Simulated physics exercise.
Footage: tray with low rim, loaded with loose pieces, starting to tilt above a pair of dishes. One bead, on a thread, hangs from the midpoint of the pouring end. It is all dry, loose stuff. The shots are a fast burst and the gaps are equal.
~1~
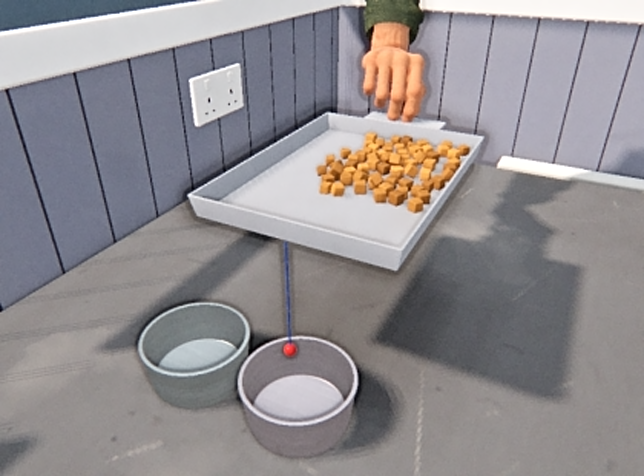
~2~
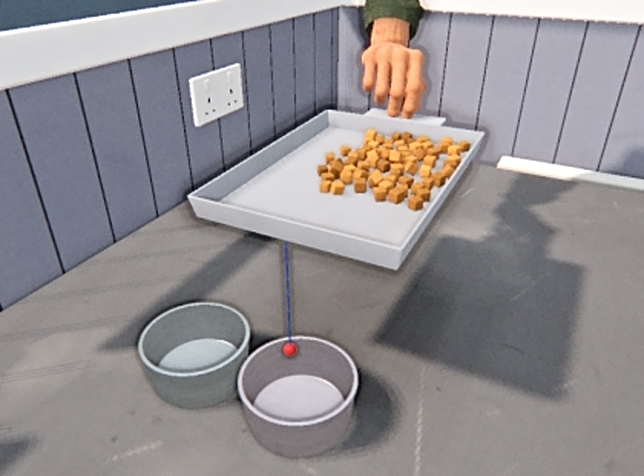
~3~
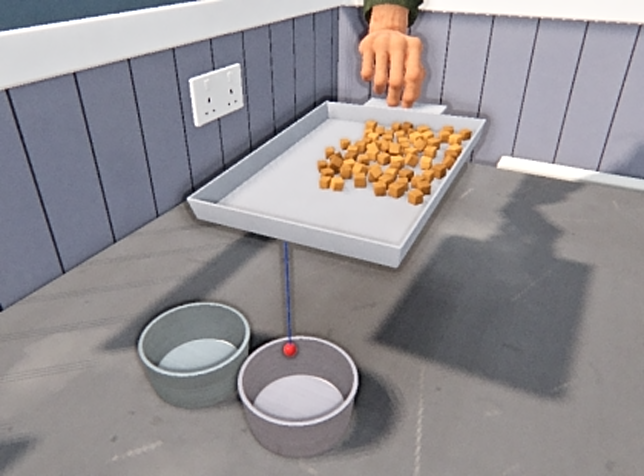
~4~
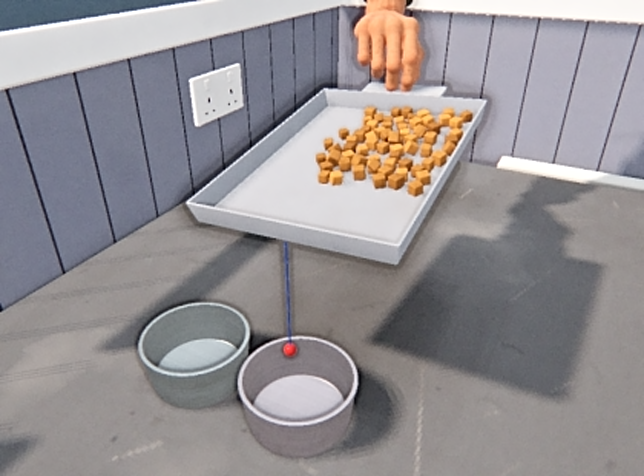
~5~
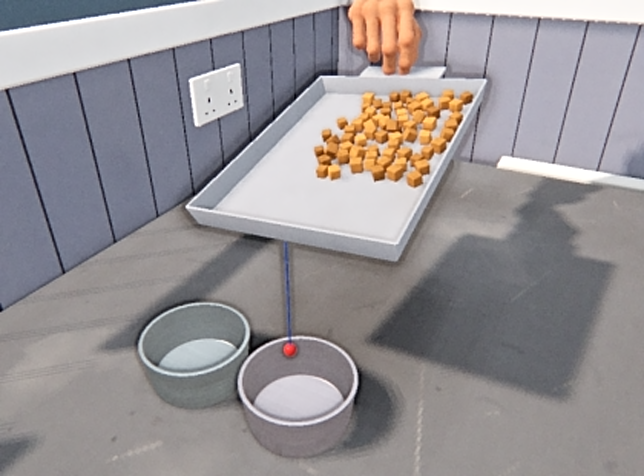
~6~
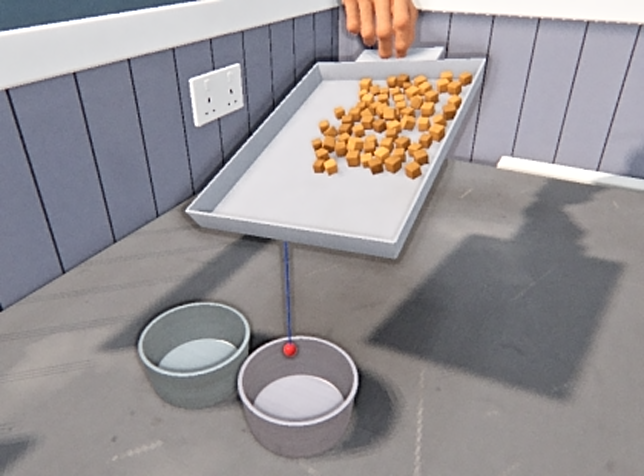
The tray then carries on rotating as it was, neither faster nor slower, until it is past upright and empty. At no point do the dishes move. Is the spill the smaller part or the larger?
I expect most of the load to be saved.
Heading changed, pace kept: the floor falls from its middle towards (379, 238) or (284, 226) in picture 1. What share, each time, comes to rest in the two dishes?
10 % and 40 %, roughly.
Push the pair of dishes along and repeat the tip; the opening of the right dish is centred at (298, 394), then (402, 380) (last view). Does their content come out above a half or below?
First try: Higher than half; second try: Lower than half.
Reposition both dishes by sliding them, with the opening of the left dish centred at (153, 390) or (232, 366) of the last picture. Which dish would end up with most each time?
Left side first, Left side second.
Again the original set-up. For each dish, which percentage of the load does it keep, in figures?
70 per cent goes to the left dish and 0 per cent to the right dish.
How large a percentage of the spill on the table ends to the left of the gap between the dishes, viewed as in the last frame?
I'd put it at around 90 per cent.
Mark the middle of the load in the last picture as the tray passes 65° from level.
Near (251, 194).
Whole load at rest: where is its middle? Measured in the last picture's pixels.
(194, 380).
Just after the last frame, tray tipped steeply; almost all on the tray; just a few in the left dish; about a tenth in the air.
A moment on, tray tipped past a quarter turn; the larger part on the tray; about a tenth in the left dish; about a tenth outside both; about a tenth in the air.
Further on, tray tipped past a quarter turn; roughly two thirds in the left dish; roughly a third outside both.
When it is over, tray tipped past a quarter turn; not one in the right dish; roughly two thirds in the left dish; roughly a third outside both.
